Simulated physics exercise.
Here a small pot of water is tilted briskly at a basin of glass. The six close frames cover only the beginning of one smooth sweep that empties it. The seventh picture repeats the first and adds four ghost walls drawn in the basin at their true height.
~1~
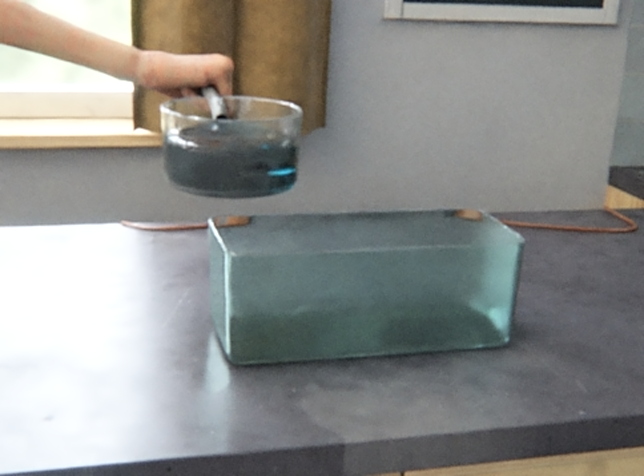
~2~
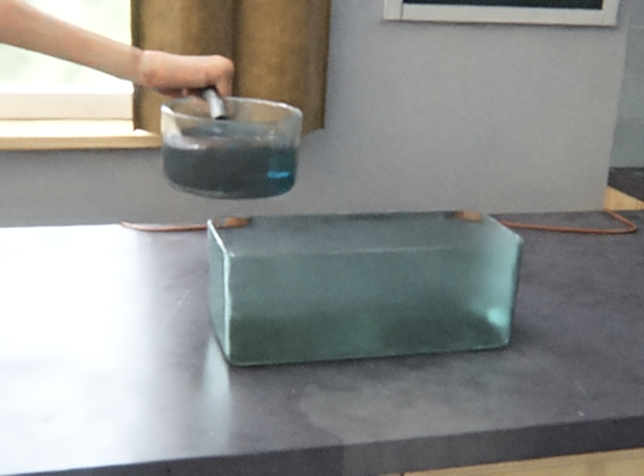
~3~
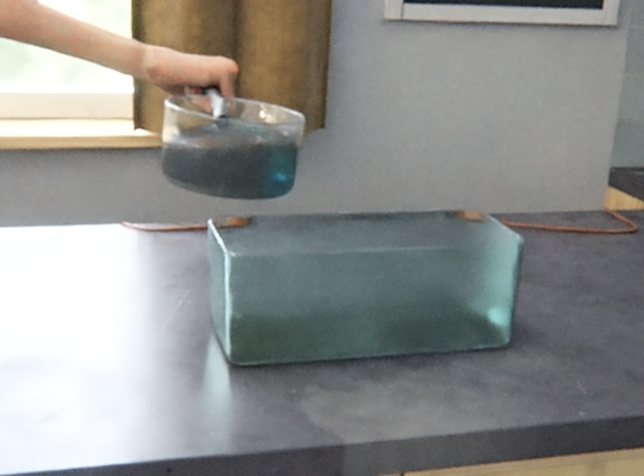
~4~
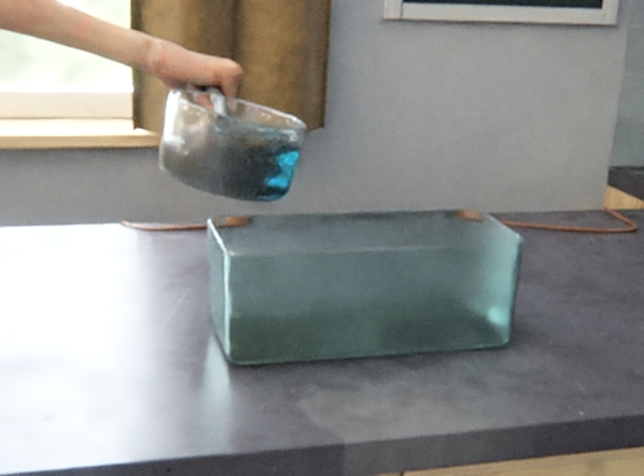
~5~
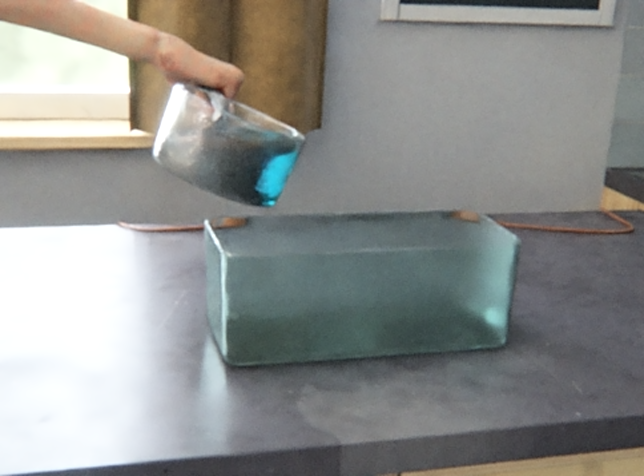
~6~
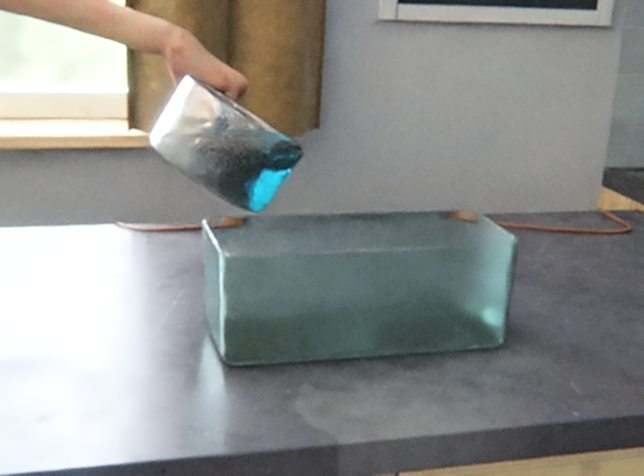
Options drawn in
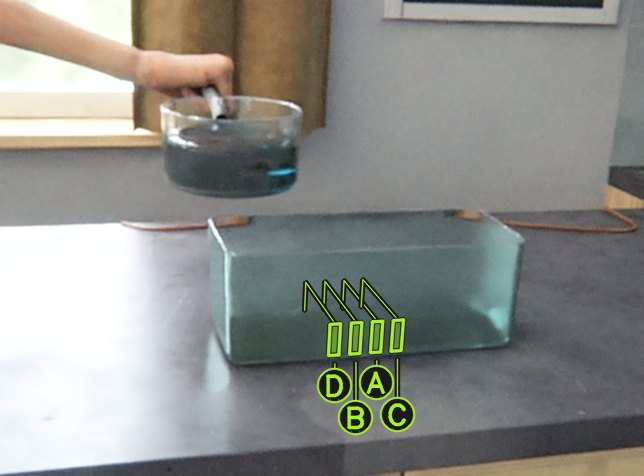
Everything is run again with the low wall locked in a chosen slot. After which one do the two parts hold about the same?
It is B.
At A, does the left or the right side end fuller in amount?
The left one.
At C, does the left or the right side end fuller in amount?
The left side.
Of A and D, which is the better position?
D it is.
On the marked copy, A at (376, 360); B at (355, 361); C at (397, 358); D at (334, 363).
For position A, about 81 % ends left of the wall and 19 % right of it.
For position B, about 52 % ends left of the wall and 48 % right of it.
For position C, about 95 % ends left of the wall and 5 % right of it.
For position D, about 32 % ends left of the wall and 68 % right of it.
